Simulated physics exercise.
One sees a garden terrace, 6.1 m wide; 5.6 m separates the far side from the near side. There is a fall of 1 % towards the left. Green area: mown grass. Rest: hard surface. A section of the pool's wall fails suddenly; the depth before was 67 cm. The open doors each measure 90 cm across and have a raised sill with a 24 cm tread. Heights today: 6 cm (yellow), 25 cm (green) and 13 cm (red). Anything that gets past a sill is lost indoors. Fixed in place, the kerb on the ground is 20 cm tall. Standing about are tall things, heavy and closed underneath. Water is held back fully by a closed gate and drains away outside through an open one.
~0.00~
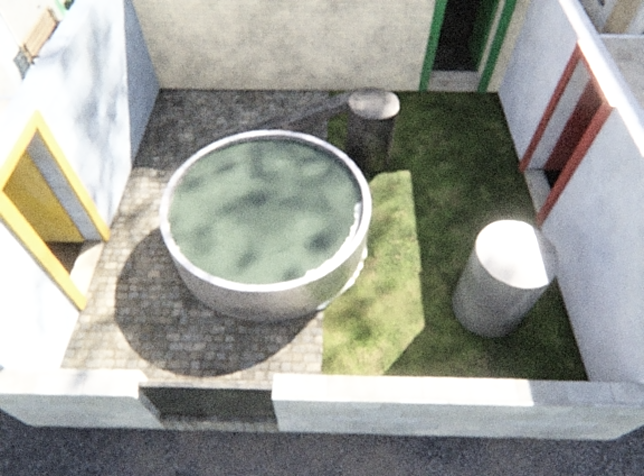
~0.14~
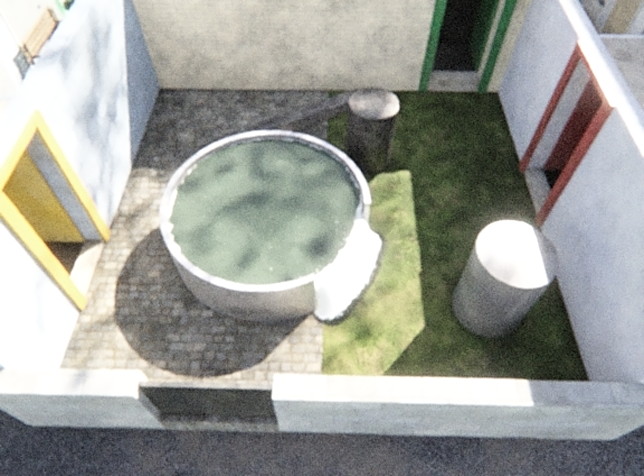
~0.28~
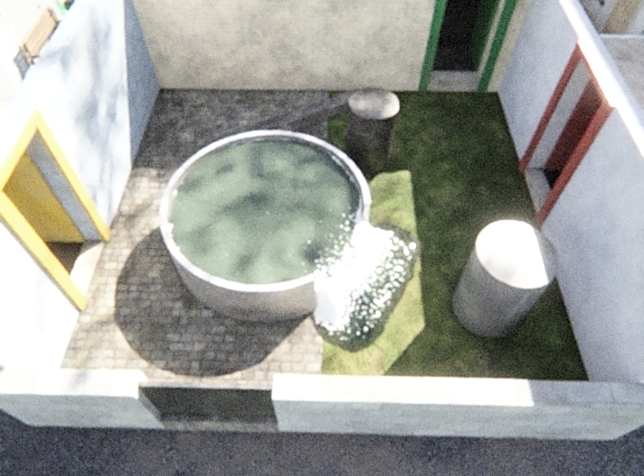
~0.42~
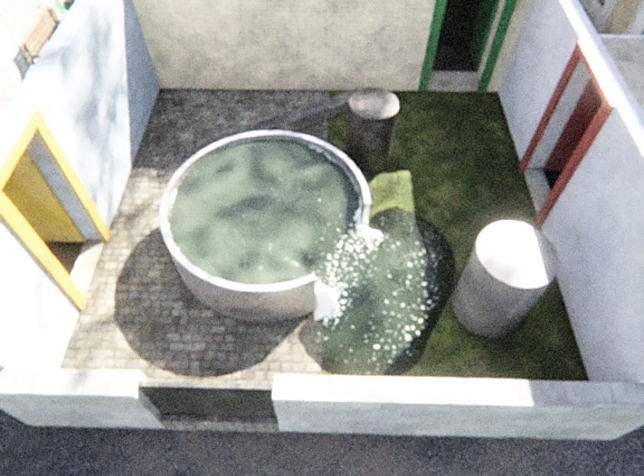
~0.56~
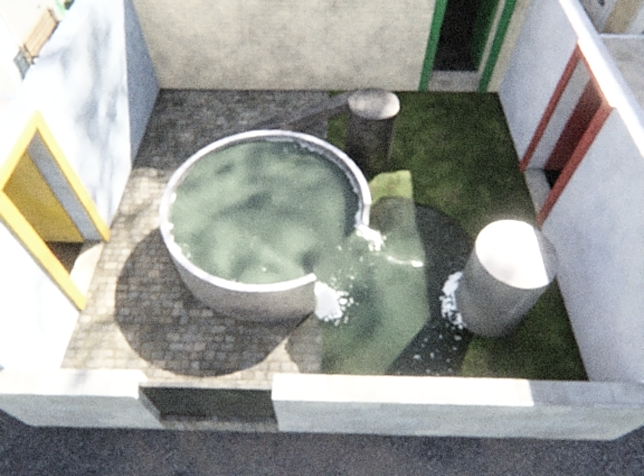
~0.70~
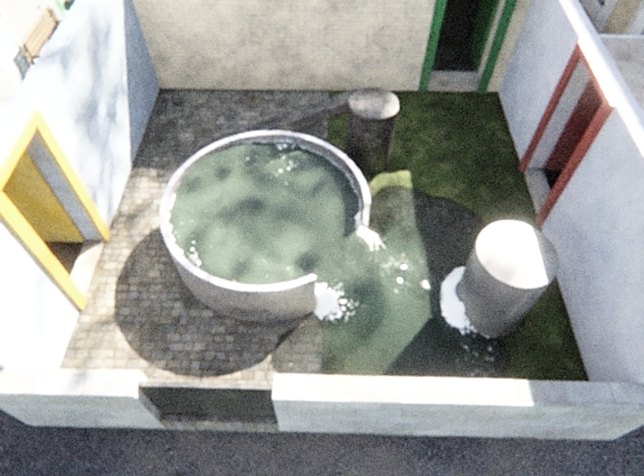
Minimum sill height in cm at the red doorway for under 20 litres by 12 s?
Roughly 12 cm.
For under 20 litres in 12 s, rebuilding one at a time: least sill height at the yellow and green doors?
You'd want about 8.0 centimetres at yellow and about 13.5 centimetres at green.
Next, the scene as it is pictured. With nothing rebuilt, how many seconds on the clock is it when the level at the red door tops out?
I'd say near 3.0 seconds.
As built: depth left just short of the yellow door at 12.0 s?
About 12.0 cm.
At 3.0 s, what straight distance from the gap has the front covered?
Some 4.2 m out.
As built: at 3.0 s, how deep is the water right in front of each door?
Reading in centimetres: Yellow = 0, green = 0, red = 18.
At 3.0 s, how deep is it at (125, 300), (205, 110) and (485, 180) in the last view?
Depth: About 0, 0, 11 cm.
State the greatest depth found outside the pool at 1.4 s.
I'd put it near 42 cm.
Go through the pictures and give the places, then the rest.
In the first frame, the pool at (267, 205) is whole and still, 67 cm deep; the red door at (558, 145) is dry.
In the second frame, the front is at (335, 319), 0.3 m from the gap at (350, 266); 0.3 m2 of floor is wet, 67 cm left at the back.
In the third frame, the gap is at (350, 268), the front 0.7 m out at (359, 342); the back of the pool holds 67 cm.
In the fourth frame, the front is at (401, 367), 1.3 m from the gap at (350, 269); 2.7 m2 of floor is wet, 67 cm left at the back.
In the fifth frame, water pours out at (350, 269) and has run 1.7 m, to a hidden place; about 6 cm deep outside, 67 cm at the back.
In the sixth frame, water pours out at (350, 268) and has run 2.2 m, to a hidden place; about 6 cm deep outside, 66 cm at the back; the red door at (558, 145), 3.1 m from the gap, is still 1.0 m from the nearest water.
After 1.4 s water covers 25 % of the floor, deepest (42 cm) near (453, 405); it has not reached the red door.
After 3.0 s water covers 45 % of the floor, deepest (34 cm) near (575, 375); 18 cm at the red door, 4 litres in over its 13 cm sill.
After 12.0 s water covers 95 % of the floor, deepest (19 cm) near (159, 94); 9 cm at the red door, 14 litres in over its 13 cm sill.
At the red door as built, the water arrived by 1.7 s and peaked near 18 cm at 3.0 s.
Run again over the same 12 s with other heights there, 38 litres in over 10 cm, 9 litres over 14 cm. The limit of 20 litres is kept from about 12 cm up.
